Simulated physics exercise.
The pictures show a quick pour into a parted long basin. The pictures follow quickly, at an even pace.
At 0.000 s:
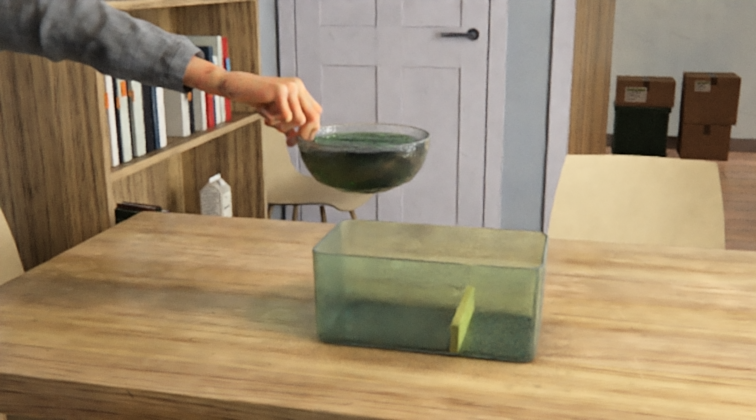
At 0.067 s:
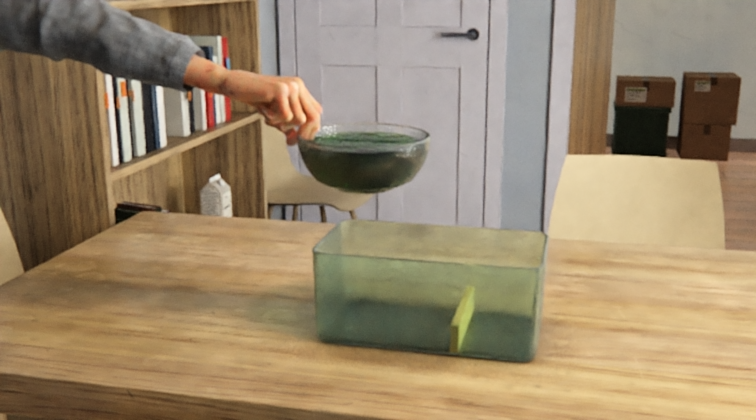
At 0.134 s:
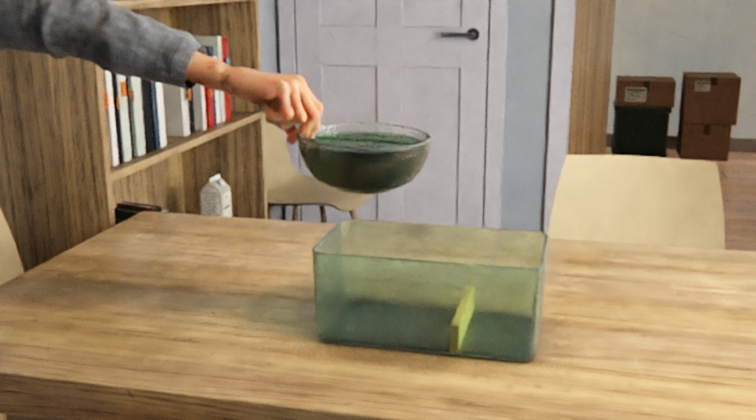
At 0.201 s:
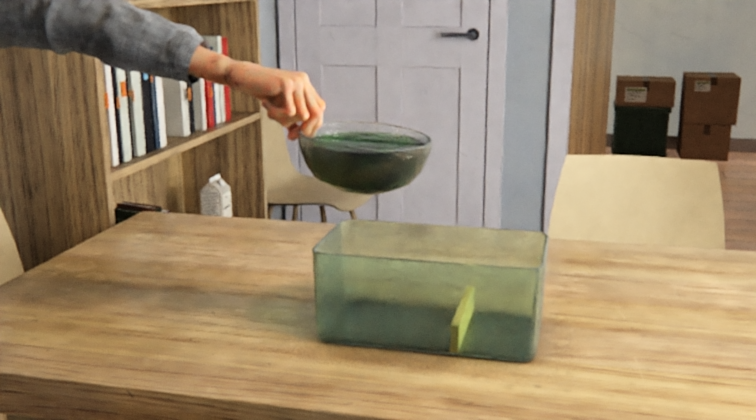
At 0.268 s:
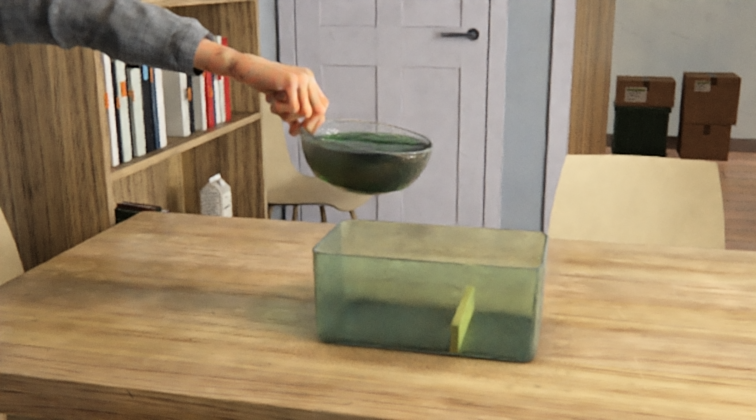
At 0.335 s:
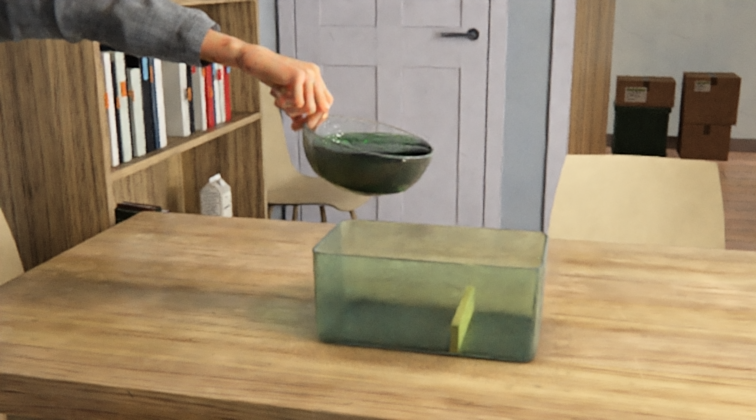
To begin with, a hand holds a glass bowl of dark green liquid almost level above a clear rectangular basin with a low yellow-green divider on a wooden table. The hand then gradually tilts the bowl slightly to the right, and the liquid shifts up to its lowered rim.
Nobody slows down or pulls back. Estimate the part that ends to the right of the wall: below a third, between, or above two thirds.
The share right of the wall is between a third and two thirds.
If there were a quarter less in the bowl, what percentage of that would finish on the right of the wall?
Close to 55 per cent.
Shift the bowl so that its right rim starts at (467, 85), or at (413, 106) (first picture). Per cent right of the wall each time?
About 50 and 50 per cent.
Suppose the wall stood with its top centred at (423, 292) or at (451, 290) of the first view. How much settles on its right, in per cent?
In turn 90 and 75 in a hundred.
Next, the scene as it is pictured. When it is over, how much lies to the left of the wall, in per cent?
Roughly 45 in a hundred.
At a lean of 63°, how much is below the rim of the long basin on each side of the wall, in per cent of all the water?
Left about 5, right about 35.
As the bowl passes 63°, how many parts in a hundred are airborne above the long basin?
Roughly 25 in a hundred.
A moment on, the bowl is tipped part way and 33 per cent is still to pour, 5 is left of the wall and 34 right of it.
Next, the bowl is tipped on its side and 1 per cent is still to pour, 34 is left of the wall and 63 right of it.
Then the bowl is tipped right over and 0 per cent is still to pour, 46 is left of the wall and 53 right of it.
Later the bowl is tipped right over and 0 per cent is still to pour, 47 is left of the wall and 53 right of it.
In the end 47 per cent lies left of the wall, 53 right of it and 0 outside.
